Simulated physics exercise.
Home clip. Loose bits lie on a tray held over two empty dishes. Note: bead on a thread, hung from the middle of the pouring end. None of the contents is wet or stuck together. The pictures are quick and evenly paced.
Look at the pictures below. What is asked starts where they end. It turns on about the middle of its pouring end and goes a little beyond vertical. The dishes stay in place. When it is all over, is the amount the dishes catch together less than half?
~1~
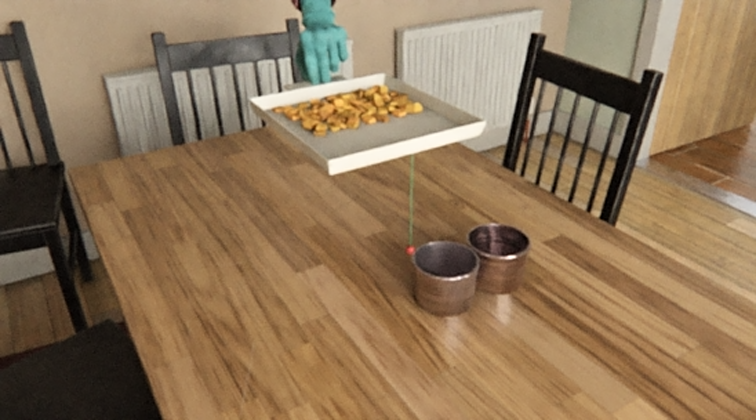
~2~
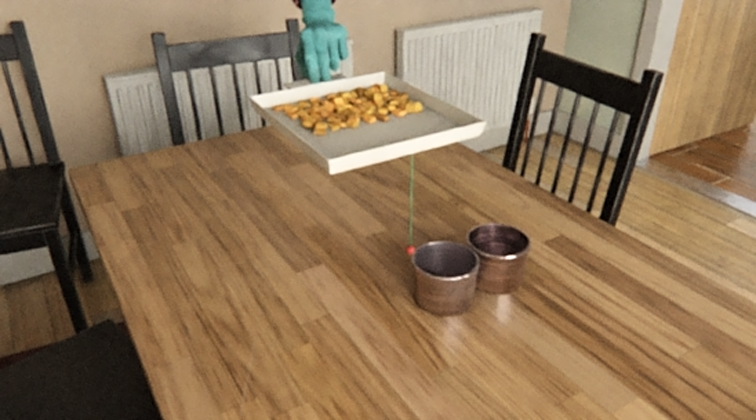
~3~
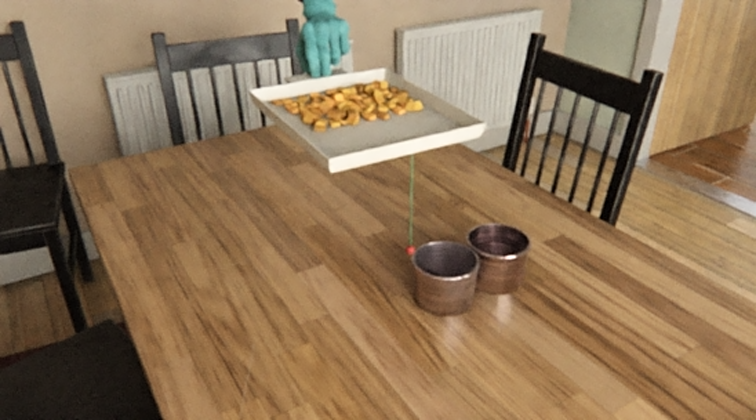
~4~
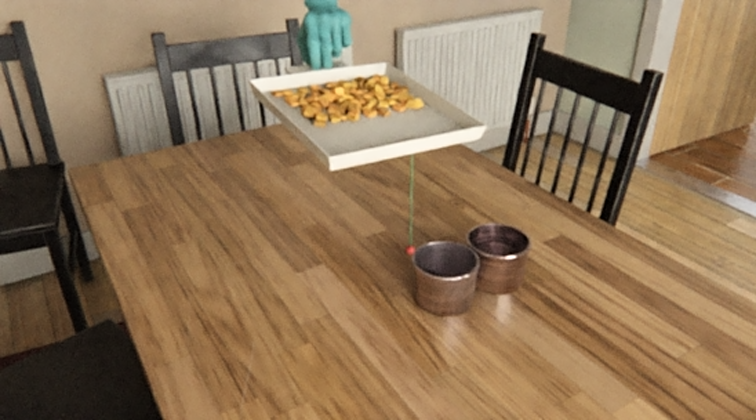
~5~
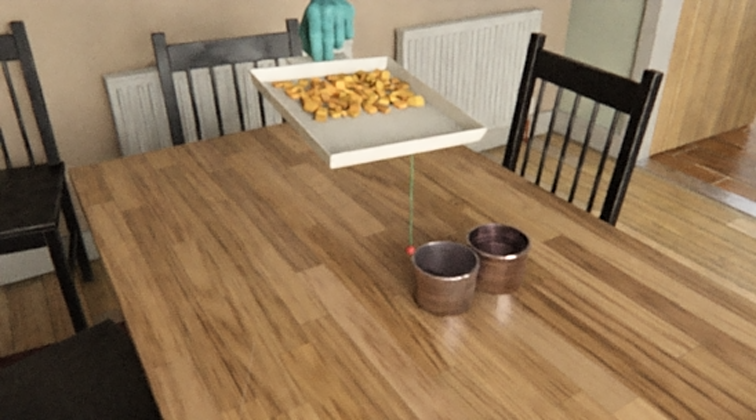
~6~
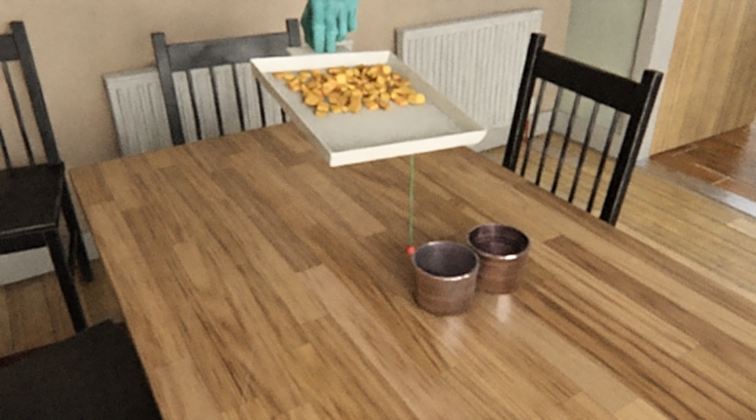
No, they hold more than half.
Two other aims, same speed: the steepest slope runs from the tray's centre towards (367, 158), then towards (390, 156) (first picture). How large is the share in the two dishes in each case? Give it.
You'd see roughly 0 per cent the first time and 10 per cent the second.
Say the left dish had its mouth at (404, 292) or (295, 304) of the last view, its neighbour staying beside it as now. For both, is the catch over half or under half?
Place 1: Lower than half; place 2: Lower than half.
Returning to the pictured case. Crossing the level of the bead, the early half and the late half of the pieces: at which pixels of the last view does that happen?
Early half: (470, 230); late half: (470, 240).
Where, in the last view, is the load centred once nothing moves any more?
Centre at rest: Close to (469, 281).
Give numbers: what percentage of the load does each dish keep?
Left dish keeps 40 %, right dish keeps 40 %.
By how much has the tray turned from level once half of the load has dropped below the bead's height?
It is at around 105 degrees by then.
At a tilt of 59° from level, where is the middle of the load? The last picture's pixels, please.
The load is centred near (445, 134).
Shortly afterwards, tray tipped steeply; all but a few on the tray; only a few in the right dish; only a few outside both; a little in the air.
Next, tray tipped right over; near half on the tray; a little in the left dish; a little in the right dish; only a few outside both; a little in the air.
Some moments later, tray tipped past a quarter turn; near half in the left dish; near a third in the right dish; near a quarter outside both.
In the end, tray tipped past a quarter turn; near half in the left dish; near a third in the right dish; near a quarter outside both.
